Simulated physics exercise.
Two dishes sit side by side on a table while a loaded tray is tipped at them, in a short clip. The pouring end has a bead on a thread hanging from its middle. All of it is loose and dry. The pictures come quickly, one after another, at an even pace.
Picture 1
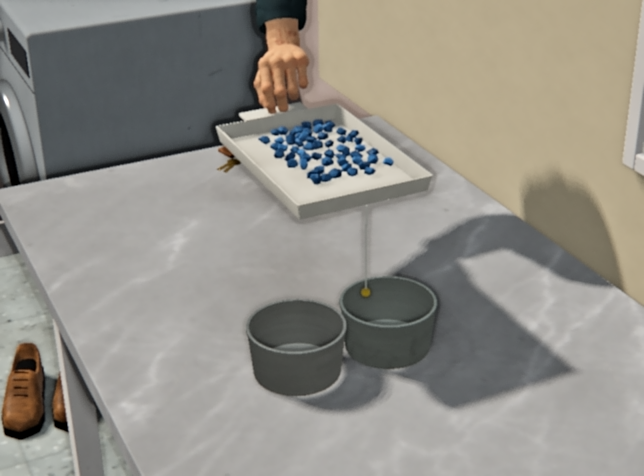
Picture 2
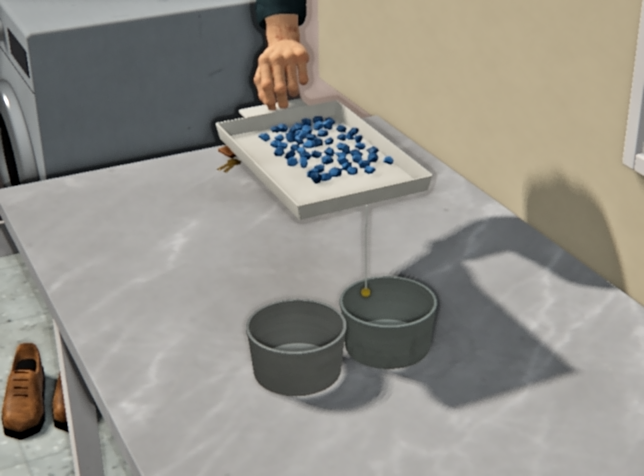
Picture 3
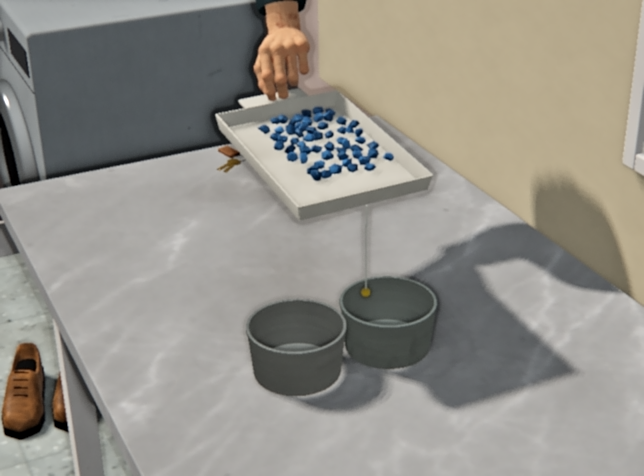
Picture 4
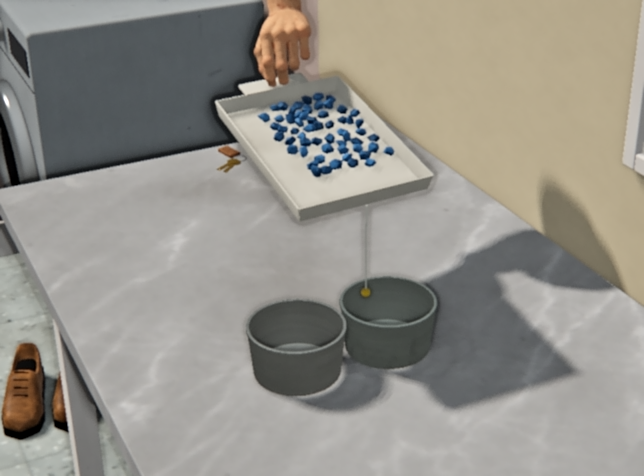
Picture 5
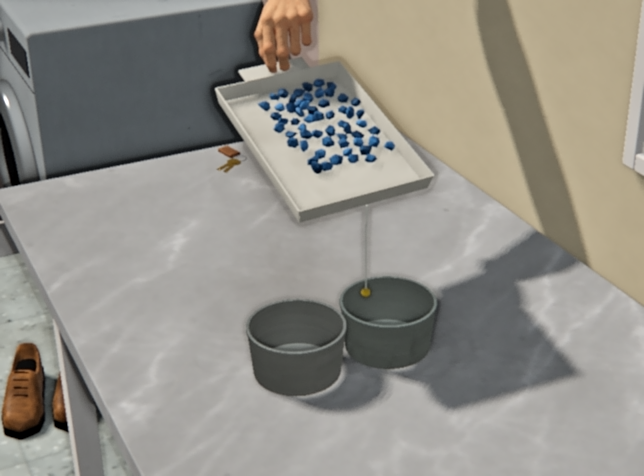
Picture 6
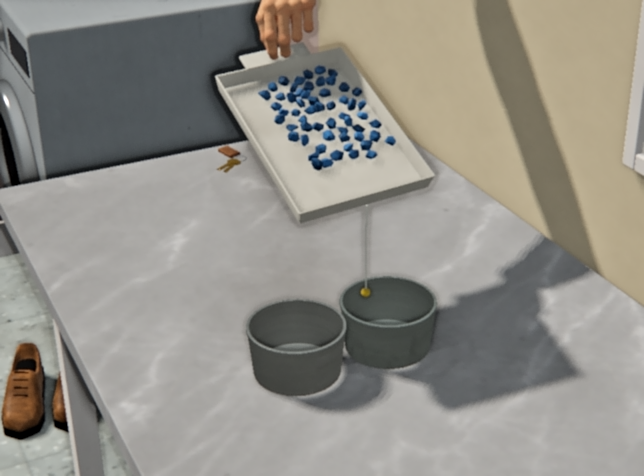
In the video, a hand gradually raises the back of a white tray of blue stones above two dark dishes on a table, steepening its slant while its front edge dips slightly left and a few stones shift.
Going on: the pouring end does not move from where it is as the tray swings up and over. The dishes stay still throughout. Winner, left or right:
Honestly the dish that comes off better is the left one.
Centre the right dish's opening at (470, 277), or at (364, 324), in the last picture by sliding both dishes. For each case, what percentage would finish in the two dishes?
You'd see around 10 per cent and then around 80 per cent.
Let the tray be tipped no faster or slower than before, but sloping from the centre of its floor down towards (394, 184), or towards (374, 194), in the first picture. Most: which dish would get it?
For the first heading it's the dish at right, and for the second it's the dish at right.
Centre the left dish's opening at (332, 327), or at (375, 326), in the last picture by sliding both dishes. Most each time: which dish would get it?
The left-placed dish first, the left-placed dish second.
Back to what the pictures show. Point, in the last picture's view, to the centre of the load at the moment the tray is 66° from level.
In the last view the centre sits at roughly (349, 197).
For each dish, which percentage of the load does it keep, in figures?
Final share: Left dish at 40 per cent, right dish at 10 per cent.
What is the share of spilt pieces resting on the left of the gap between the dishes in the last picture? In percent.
It comes to about 20 percent.
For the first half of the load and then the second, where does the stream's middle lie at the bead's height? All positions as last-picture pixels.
Earlier portion about (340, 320); later portion about (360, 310).
Just after the last frame, tray tipped steeply; almost all on the tray; just a few in the air.
A moment on, tray tipped past a quarter turn; roughly half on the tray; about a tenth in the left dish; just a few in the right dish; roughly a quarter outside both; about a tenth in the air.
Further on, tray tipped past a quarter turn; roughly a third in the left dish; about a tenth in the right dish; roughly half outside both.
When it is over, tray tipped past a quarter turn; roughly a third in the left dish; about a tenth in the right dish; roughly half outside both.
